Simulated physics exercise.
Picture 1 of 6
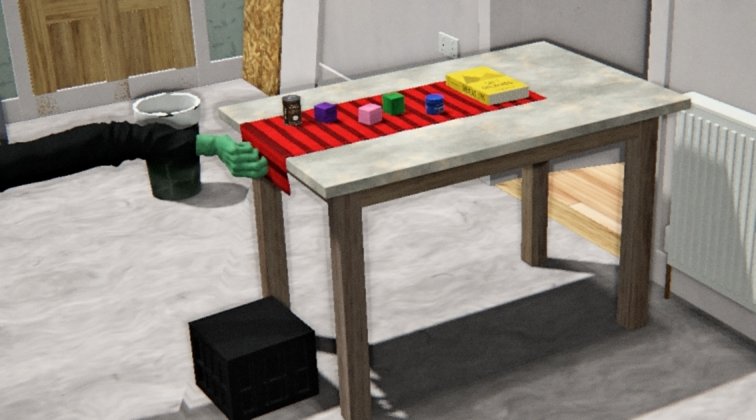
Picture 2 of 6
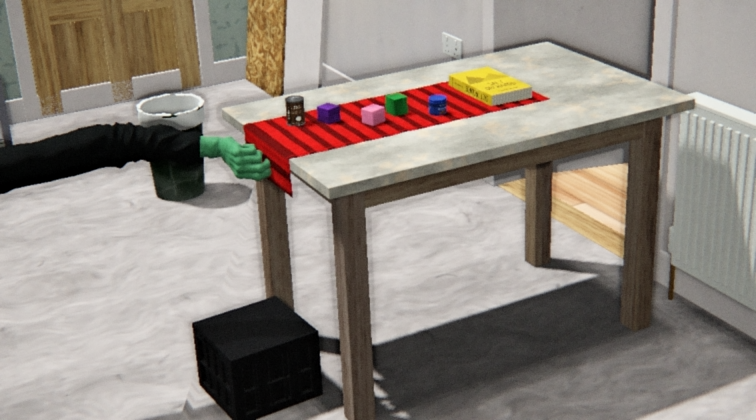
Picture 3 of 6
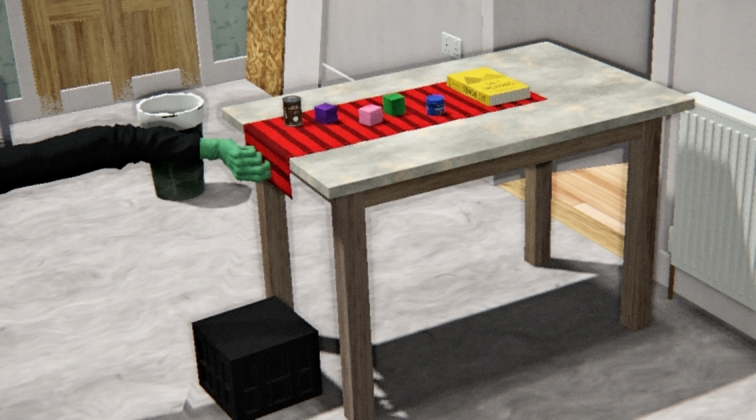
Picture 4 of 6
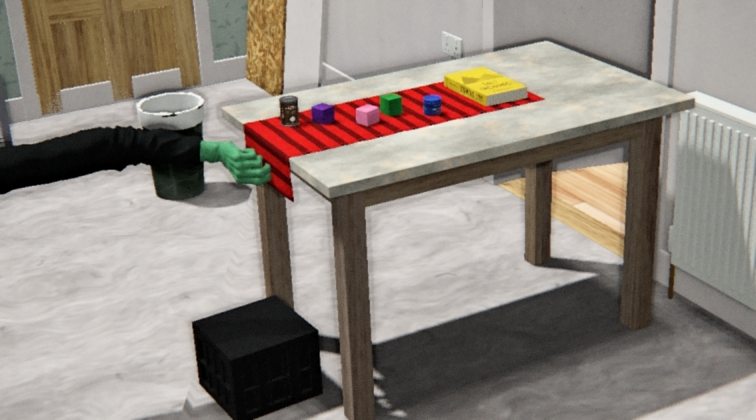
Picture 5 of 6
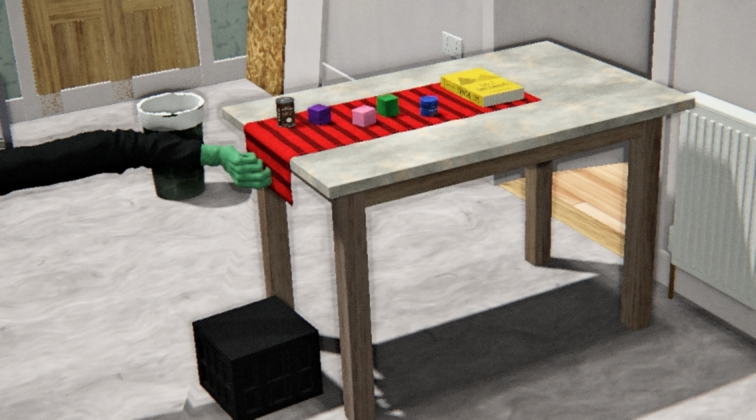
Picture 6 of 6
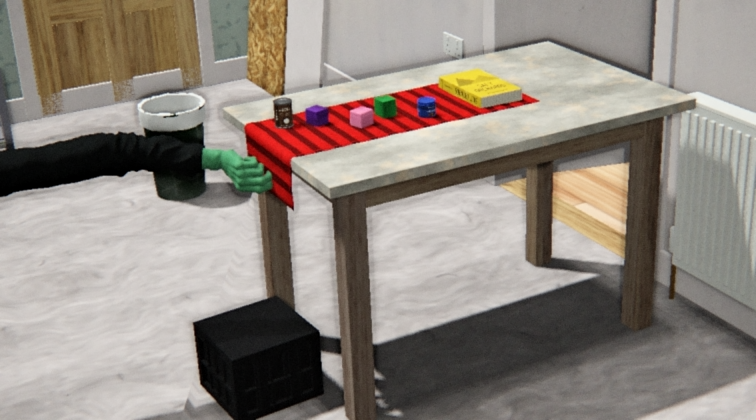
In a room, a green-gloved hand slowly pulling a red striped cloth over a table's left end, objects shifting slightly left with it.
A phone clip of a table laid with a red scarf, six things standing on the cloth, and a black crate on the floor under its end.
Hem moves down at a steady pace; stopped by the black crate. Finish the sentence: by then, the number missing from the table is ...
... four.
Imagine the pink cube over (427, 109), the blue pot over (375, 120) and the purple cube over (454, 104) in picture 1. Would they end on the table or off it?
The pink cube remains up; the blue pot tumbles off; the purple cube stays on.
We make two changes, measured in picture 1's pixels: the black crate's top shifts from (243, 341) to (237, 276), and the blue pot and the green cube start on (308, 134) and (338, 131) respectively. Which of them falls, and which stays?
The blue pot does not stay aboard, and the green cube does not stay aboard.
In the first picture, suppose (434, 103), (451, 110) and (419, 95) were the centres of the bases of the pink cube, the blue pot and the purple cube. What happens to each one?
The pink cube stays put, the blue pot stays put, the purple cube stays put.
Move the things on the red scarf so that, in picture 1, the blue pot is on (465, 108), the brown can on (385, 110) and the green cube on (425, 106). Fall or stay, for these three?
As for the blue pot, it stays aboard; the brown can goes off; the green cube stays aboard.
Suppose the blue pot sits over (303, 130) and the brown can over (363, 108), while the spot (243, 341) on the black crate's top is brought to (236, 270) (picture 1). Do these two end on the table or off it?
As for the blue pot, it leaves the top; as for the brown can, it stays in place.
Soon after, hem near (274, 264); brown can and purple cube gone.
Then, hem on the crate; brown can, purple cube, pink cube and green cube gone.
At rest, hem on the crate; brown can, purple cube, pink cube and green cube gone. The table loses four.
